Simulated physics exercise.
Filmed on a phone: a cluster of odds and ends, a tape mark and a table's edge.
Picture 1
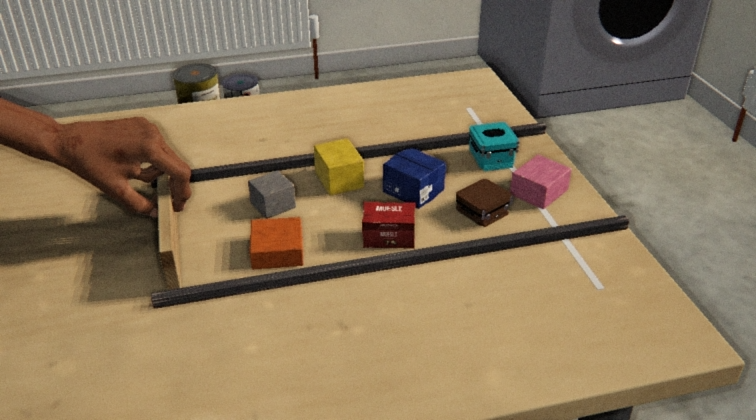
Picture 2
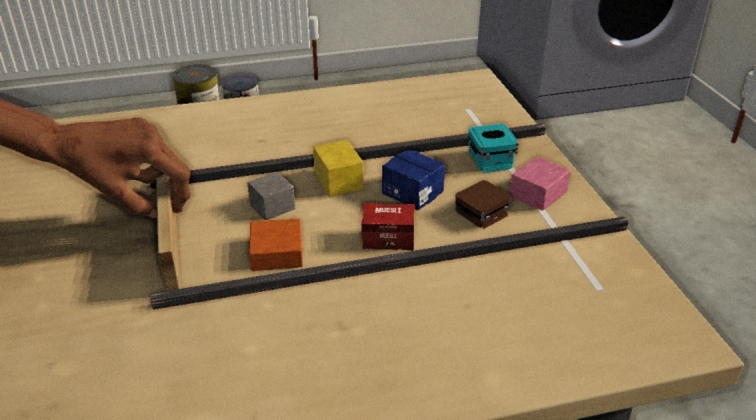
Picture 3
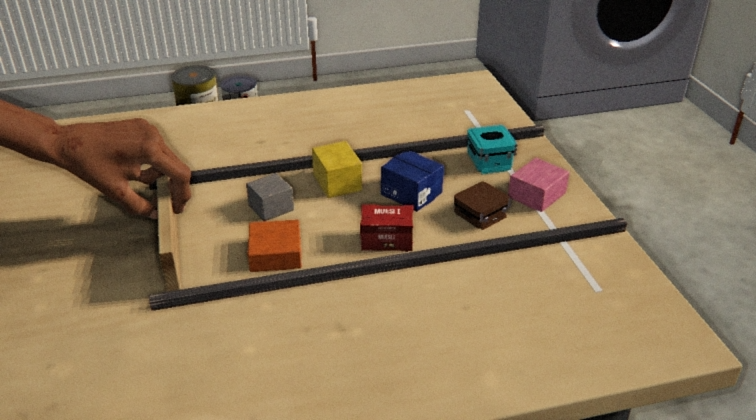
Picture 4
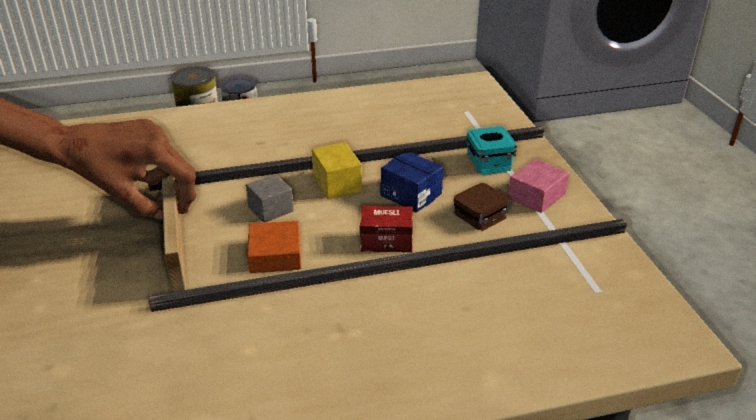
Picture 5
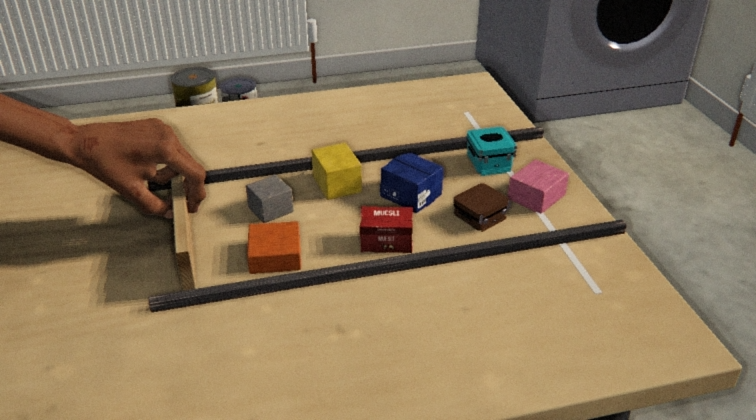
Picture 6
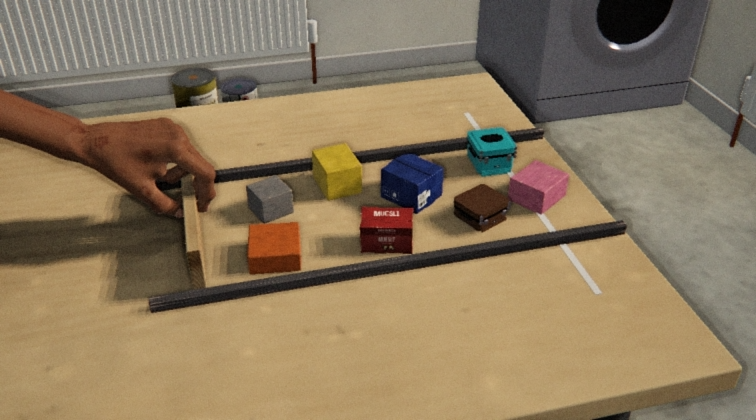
A hand grips an upright wooden board at the left of a pale table, seen from above at an angle in a room with a radiator and a front-loading machine. Between two dark rails sit grey and orange blocks, then yellow, blue and red ones, with brown, turquoise and pink near a white line. The hand, still at first, slides the board slightly right, touching nothing.
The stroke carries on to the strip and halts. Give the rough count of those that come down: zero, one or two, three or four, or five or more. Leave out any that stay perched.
Here the number that fall off is three or four.
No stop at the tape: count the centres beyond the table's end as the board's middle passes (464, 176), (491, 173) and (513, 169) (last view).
In that order 0, 1 and 2.
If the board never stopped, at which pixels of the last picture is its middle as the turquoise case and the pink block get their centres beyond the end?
At (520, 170) for the turquoise case; at (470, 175) for the pink block.
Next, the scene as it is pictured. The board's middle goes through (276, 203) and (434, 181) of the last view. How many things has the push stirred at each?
First 2, then 8.
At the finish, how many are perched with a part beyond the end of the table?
It comes to 2.
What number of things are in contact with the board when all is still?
3 of them.
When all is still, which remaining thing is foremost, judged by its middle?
Foremost is the turquoise case.
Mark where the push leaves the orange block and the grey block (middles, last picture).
About (562, 202), and the other about (530, 166).
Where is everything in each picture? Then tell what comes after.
The first frame shows pink block (540, 182); turquoise case (493, 146); brown case (483, 204); board (168, 215); tape (523, 183).
The second frame shows turquoise case (492, 148); grey block (271, 196).
The third frame shows brown case (481, 207); yellow block (337, 169).
The fourth frame shows pink block (538, 185); orange block (275, 246).
The fifth frame shows turquoise case (490, 151); blue box (412, 181).
The sixth frame shows pink block (538, 187); turquoise case (490, 151); brown case (481, 209); board (192, 215); tape (521, 188).
Soon after, none off yet; pink block at rest near (538, 187); turquoise case at rest near (490, 151); brown case at rest near (481, 209).
After that, none off yet; pink block moving near (547, 183); turquoise case at rest near (490, 151); brown case displaced about its own width near (518, 202).
And then, none off yet; pink block displaced about its own width near (581, 166); turquoise case displaced about its own width near (524, 145); brown case displaced well along near (577, 191).
In the end, the number that fall off is three or four; gone, red box, brown case and pink block.
